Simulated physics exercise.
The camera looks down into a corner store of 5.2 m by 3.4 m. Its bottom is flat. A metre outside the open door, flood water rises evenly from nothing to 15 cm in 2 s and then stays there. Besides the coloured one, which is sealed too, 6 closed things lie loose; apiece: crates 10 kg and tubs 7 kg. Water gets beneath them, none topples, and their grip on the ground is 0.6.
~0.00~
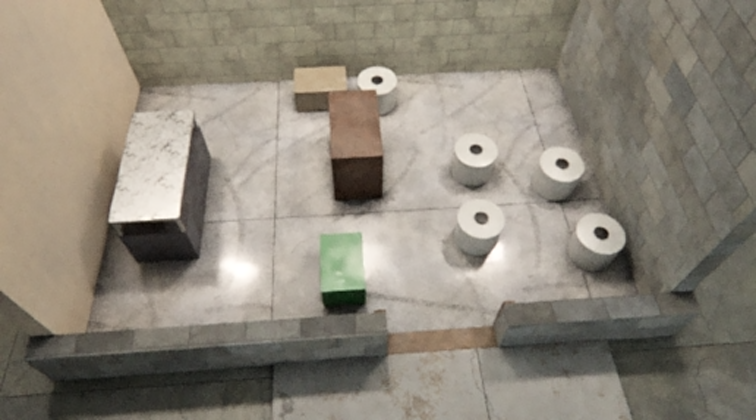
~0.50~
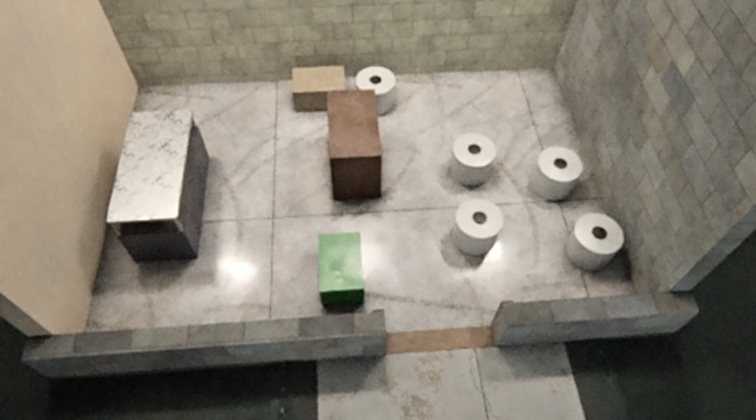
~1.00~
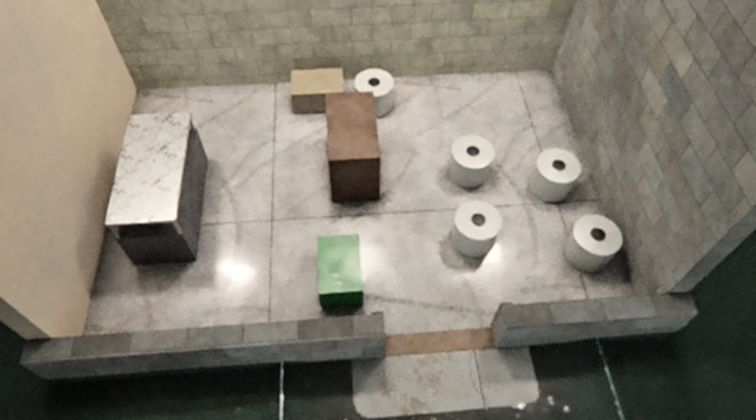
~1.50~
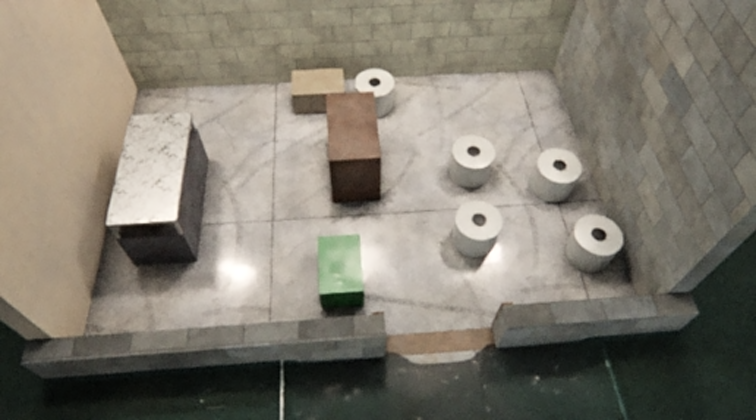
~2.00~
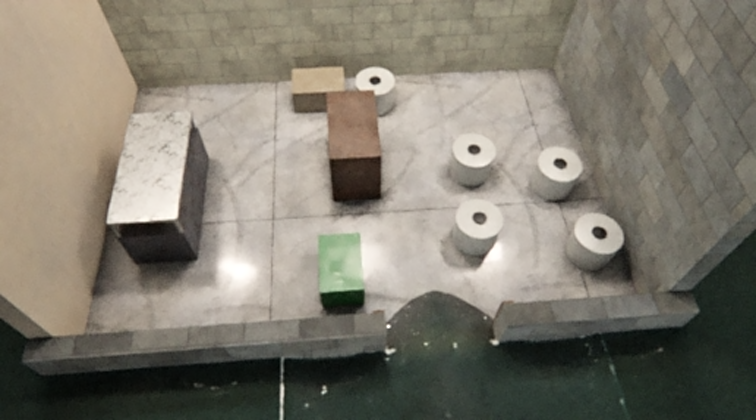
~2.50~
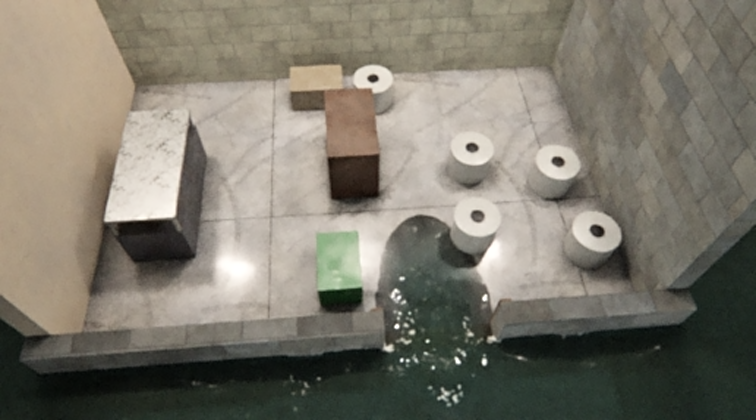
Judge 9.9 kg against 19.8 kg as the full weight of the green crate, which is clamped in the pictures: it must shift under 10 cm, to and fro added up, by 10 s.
Verdict: The smaller load will do.
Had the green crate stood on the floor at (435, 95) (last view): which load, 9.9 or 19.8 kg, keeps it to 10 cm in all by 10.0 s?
It takes the larger.
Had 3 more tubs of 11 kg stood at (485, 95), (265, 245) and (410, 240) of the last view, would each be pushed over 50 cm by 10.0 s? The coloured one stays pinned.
In turn: Short of it, under, past it.
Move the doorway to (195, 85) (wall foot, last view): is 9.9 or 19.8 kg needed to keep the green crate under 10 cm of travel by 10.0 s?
Then only the higher weight holds it.
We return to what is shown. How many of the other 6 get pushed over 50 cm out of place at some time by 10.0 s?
3 of them.
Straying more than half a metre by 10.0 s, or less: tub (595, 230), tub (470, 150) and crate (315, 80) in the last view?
In that order: Short of it, over, less.
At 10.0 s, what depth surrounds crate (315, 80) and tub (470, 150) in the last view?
Roughly 4 and 9 cm.
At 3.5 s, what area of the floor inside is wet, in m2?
About 4.0 m2.
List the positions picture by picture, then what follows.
The green crate at (342, 261), on the bottom; 0.0 m2 under water; 0 of 7 have shifted, in the first frame.
The green crate at (340, 261) rests on the ground; 0.0 m2 under water; 0 of 7 have shifted, in the second frame.
The green crate at (339, 263), on the bottom; water covers 0.0 m2; 0 of 7 have shifted, in the third frame.
The green crate at (340, 263), on the bottom; 0.0 m2 under water; 0 of 7 have shifted, in the fourth frame.
The green crate at (341, 261) rests on the ground; 0.2 m2 under water; 0 of 7 have shifted, in the fifth frame.
The green crate at (339, 259), on the bottom; water covers 1.0 m2; 0 of 7 have shifted, in the sixth frame.
After 3.5 s the green crate would be 0 cm from its start with 9.9 kg and 0 cm from its start with 19.8 kg; 3 cm of water round it then.
After 4.5 s the green crate would be 1 cm from its start with 9.9 kg and 0 cm from its start with 19.8 kg; 3 cm of water round it then.
After 7.0 s the green crate would be 1 cm from its start with 9.9 kg and 0 cm from its start with 19.8 kg; 3 cm of water round it then.
After 10.0 s the green crate would be 1 cm from its start with 9.9 kg and 0 cm from its start with 19.8 kg; 3 cm of water round it then.
